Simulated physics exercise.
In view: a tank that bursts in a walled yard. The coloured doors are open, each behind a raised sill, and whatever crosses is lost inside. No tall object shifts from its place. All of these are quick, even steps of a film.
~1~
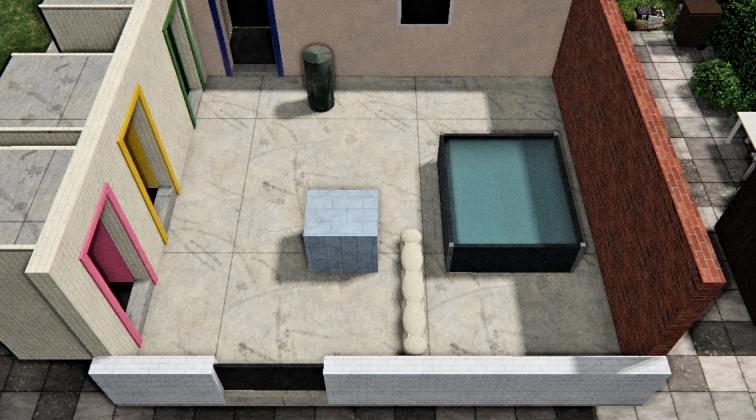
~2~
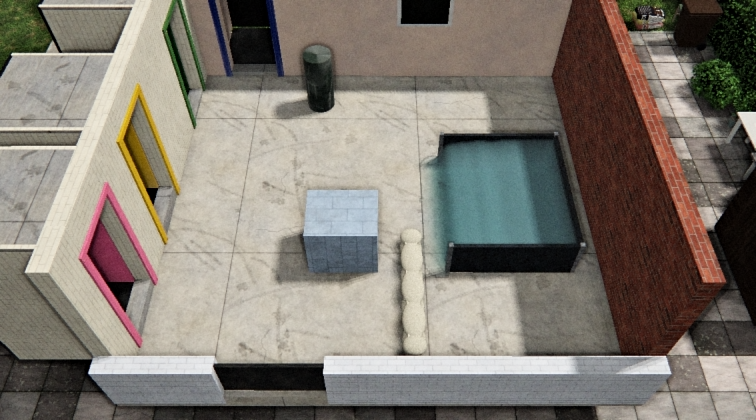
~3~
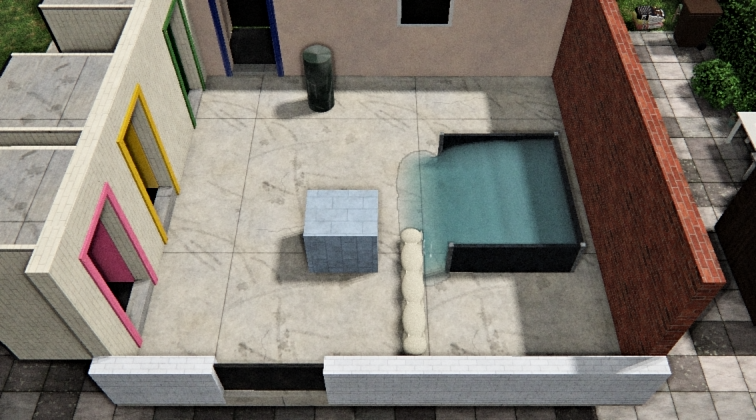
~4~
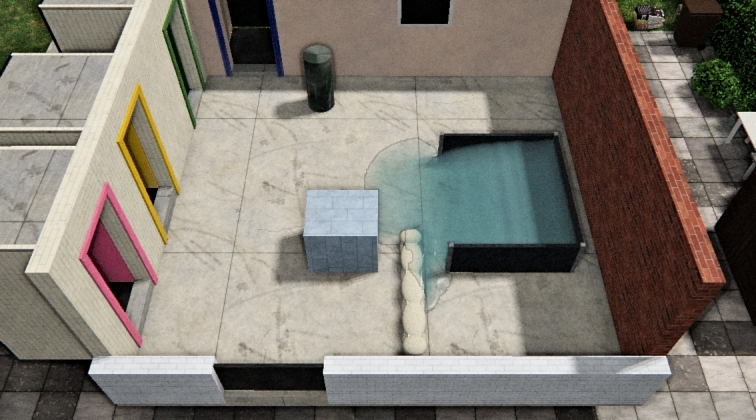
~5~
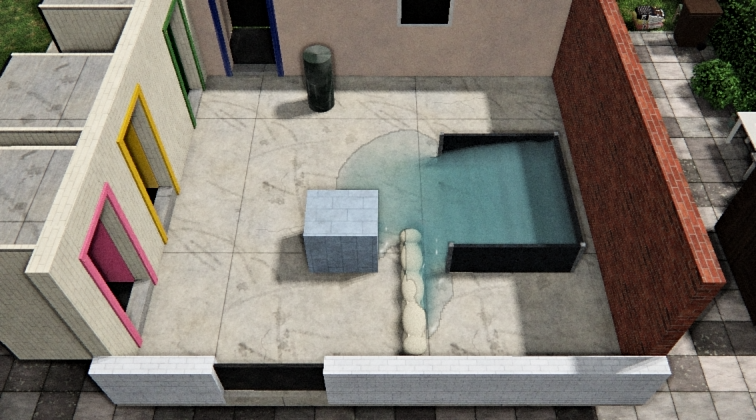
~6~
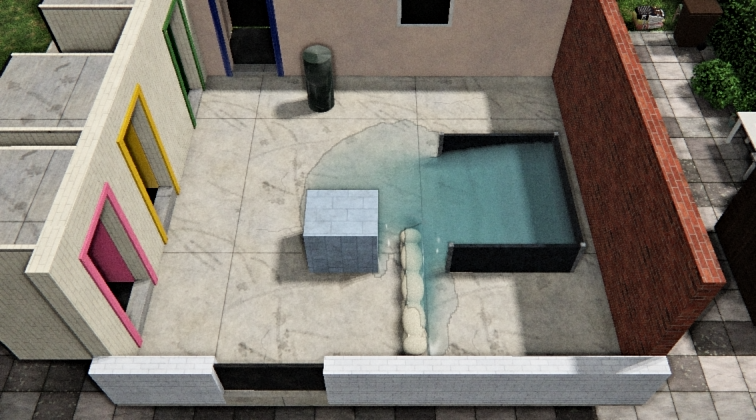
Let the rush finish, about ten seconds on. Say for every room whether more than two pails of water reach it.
In order: The blue door goes over two buckets. The pink door does not go over two buckets. The yellow door does not go over two buckets. The green door goes over two buckets.
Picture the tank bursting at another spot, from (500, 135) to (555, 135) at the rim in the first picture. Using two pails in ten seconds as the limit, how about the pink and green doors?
Put simply: The pink one falls below the cutoff; as for the green one, it clears the cutoff.
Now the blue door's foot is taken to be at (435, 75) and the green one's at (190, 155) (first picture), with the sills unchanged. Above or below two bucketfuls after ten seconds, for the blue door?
In that case blue stays unflooded.
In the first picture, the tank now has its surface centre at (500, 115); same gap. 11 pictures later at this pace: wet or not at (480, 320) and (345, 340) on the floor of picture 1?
Taking them in the order given, I'd call it not reached and then not reached.
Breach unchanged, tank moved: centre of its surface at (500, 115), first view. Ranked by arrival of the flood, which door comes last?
That would be the door marked pink.
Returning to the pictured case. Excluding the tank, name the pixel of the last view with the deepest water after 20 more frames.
My pick is (207, 81).
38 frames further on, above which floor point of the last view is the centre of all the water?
At about (345, 204).
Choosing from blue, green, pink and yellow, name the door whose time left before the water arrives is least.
The yellow door, I reckon.
A moment on, water covers 35 % of the floor; the blue door not reached, the pink door not reached, the yellow door wet at the sill, nothing in, the green door not reached.
Next, water covers 50 % of the floor; the blue door not reached, the pink door not reached, the yellow door wet at the sill, nothing in, the green door not reached.
Then, water covers 70 % of the floor; the blue door under two buckets in, the pink door wet at the sill, nothing in, the yellow door wet at the sill, nothing in, the green door over two buckets in.
Later, water covers 85 % of the floor; the blue door over two buckets in, the pink door wet at the sill, nothing in, the yellow door wet at the sill, nothing in, the green door far over two buckets in.
In the end, water covers 95 % of the floor; the blue door over two buckets in, the pink door wet at the sill, nothing in, the yellow door wet at the sill, nothing in, the green door far over two buckets in.
